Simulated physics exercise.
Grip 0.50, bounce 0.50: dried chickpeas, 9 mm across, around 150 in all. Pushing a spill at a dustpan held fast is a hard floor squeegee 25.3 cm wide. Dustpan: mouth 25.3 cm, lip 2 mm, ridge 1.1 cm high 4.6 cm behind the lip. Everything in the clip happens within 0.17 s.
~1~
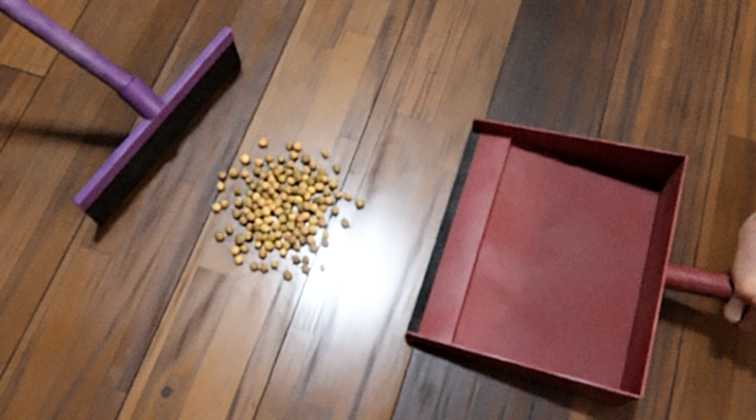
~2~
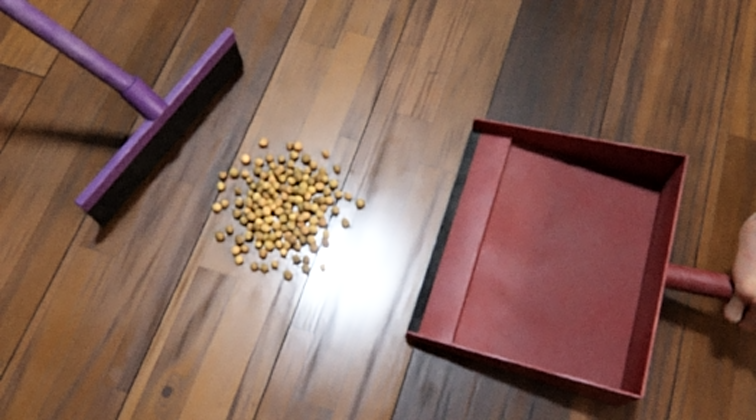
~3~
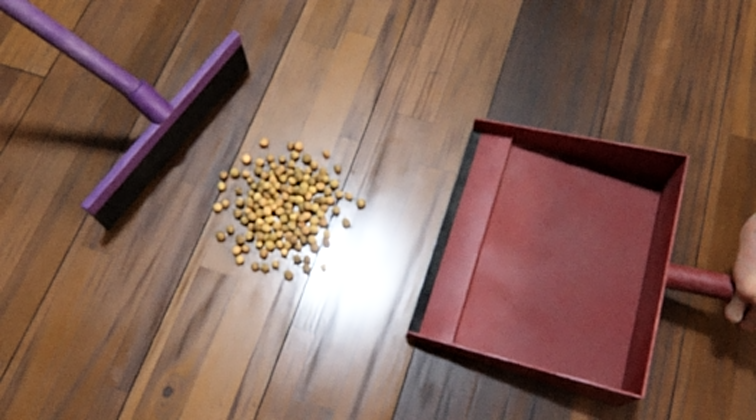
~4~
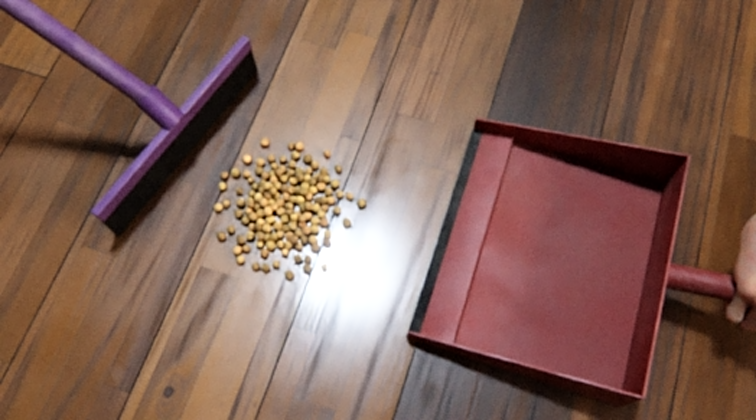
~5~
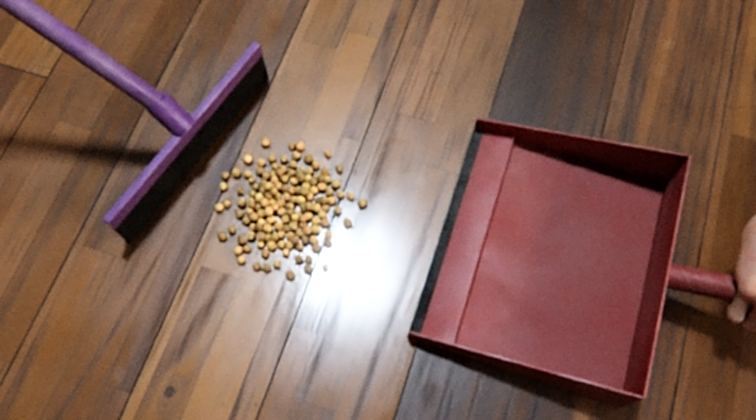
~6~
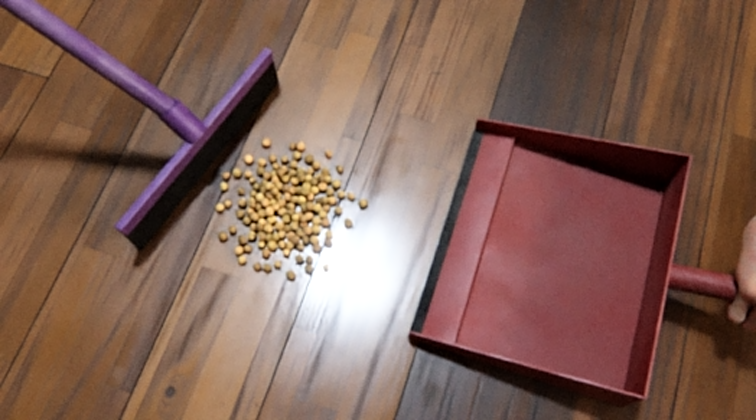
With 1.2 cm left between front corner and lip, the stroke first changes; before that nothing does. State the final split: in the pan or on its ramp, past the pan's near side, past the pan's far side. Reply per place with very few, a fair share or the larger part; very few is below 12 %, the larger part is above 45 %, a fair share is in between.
Pan: A fair share; near side: A fair share; far side: Very few.
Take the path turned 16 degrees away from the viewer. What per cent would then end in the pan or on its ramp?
That gives near 5 in a hundred.
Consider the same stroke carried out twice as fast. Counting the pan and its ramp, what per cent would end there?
Then roughly 25 per cent.
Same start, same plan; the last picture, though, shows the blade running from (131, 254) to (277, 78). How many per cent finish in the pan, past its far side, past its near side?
Final per cent - pan 25, far 0, near 40.
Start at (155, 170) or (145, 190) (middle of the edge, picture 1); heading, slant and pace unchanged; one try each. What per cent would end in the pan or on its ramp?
Estimates: 30 percent and 25 percent.
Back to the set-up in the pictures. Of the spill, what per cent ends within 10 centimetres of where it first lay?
0 %.
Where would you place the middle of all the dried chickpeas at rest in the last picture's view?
My guess is close to (410, 292).
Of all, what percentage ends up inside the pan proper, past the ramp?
Something like 0 per cent of the whole.
Then, 0.27 s after the last picture, middle of the blade 16 cm from the lip; 0 % over the lip, far side 0 %, near side 0 %.
Then, 0.44 s after the last picture, middle of the blade 9 cm from the lip; 0 % over the lip, far side 0 %, near side 10 %.
Then, 0.74 s after the last picture, middle of the blade 4 cm from the lip; 20 % over the lip, far side 0 %, near side 20 %.
In the end, pan 20 %, near side 20 %, far side 0 %, in front of the lip or behind the blade 60 %.
